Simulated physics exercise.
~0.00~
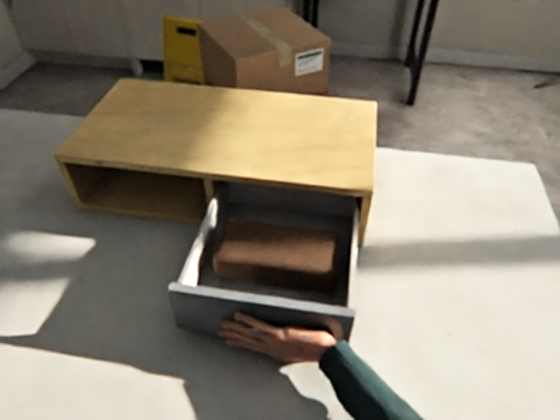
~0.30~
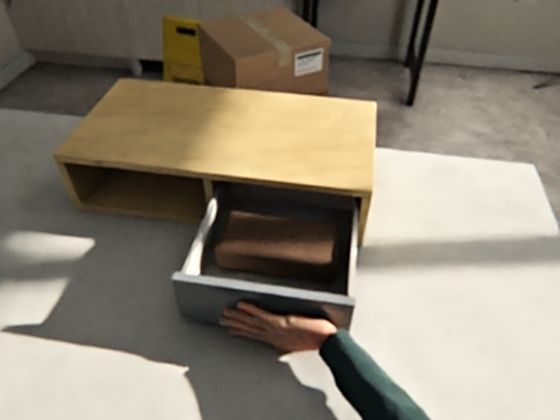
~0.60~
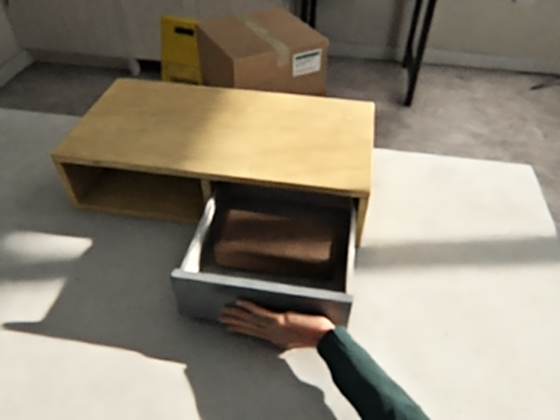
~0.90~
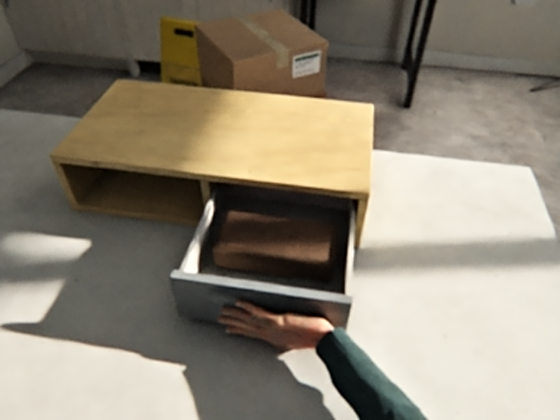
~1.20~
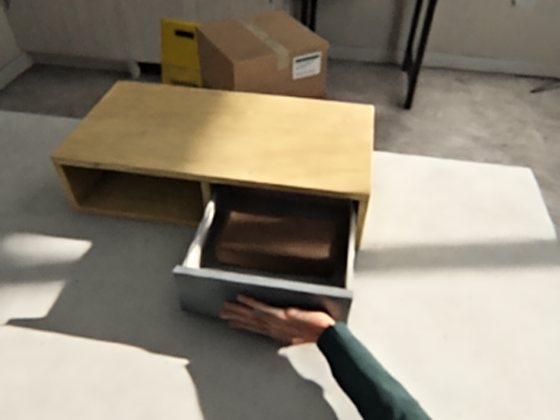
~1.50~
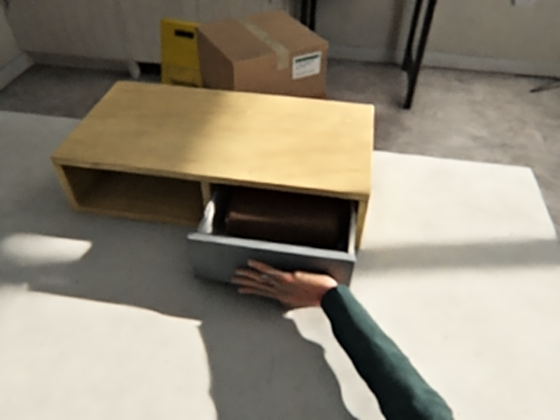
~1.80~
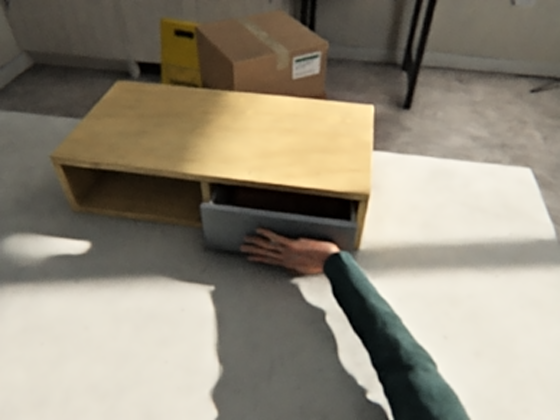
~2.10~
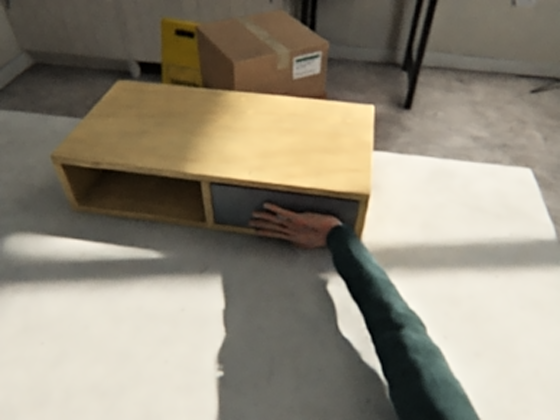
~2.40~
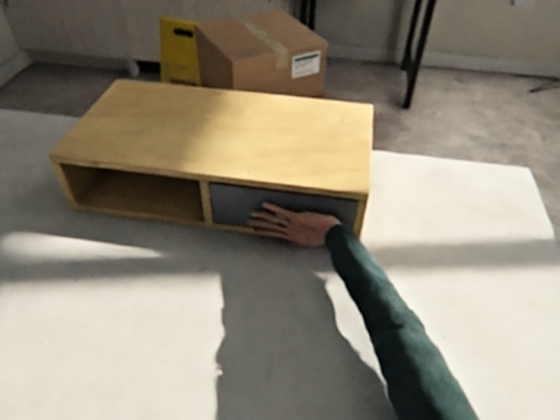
On a sunlit pale surface, a hand pushes a grey drawer holding a brown block into a wooden unit until it closes.
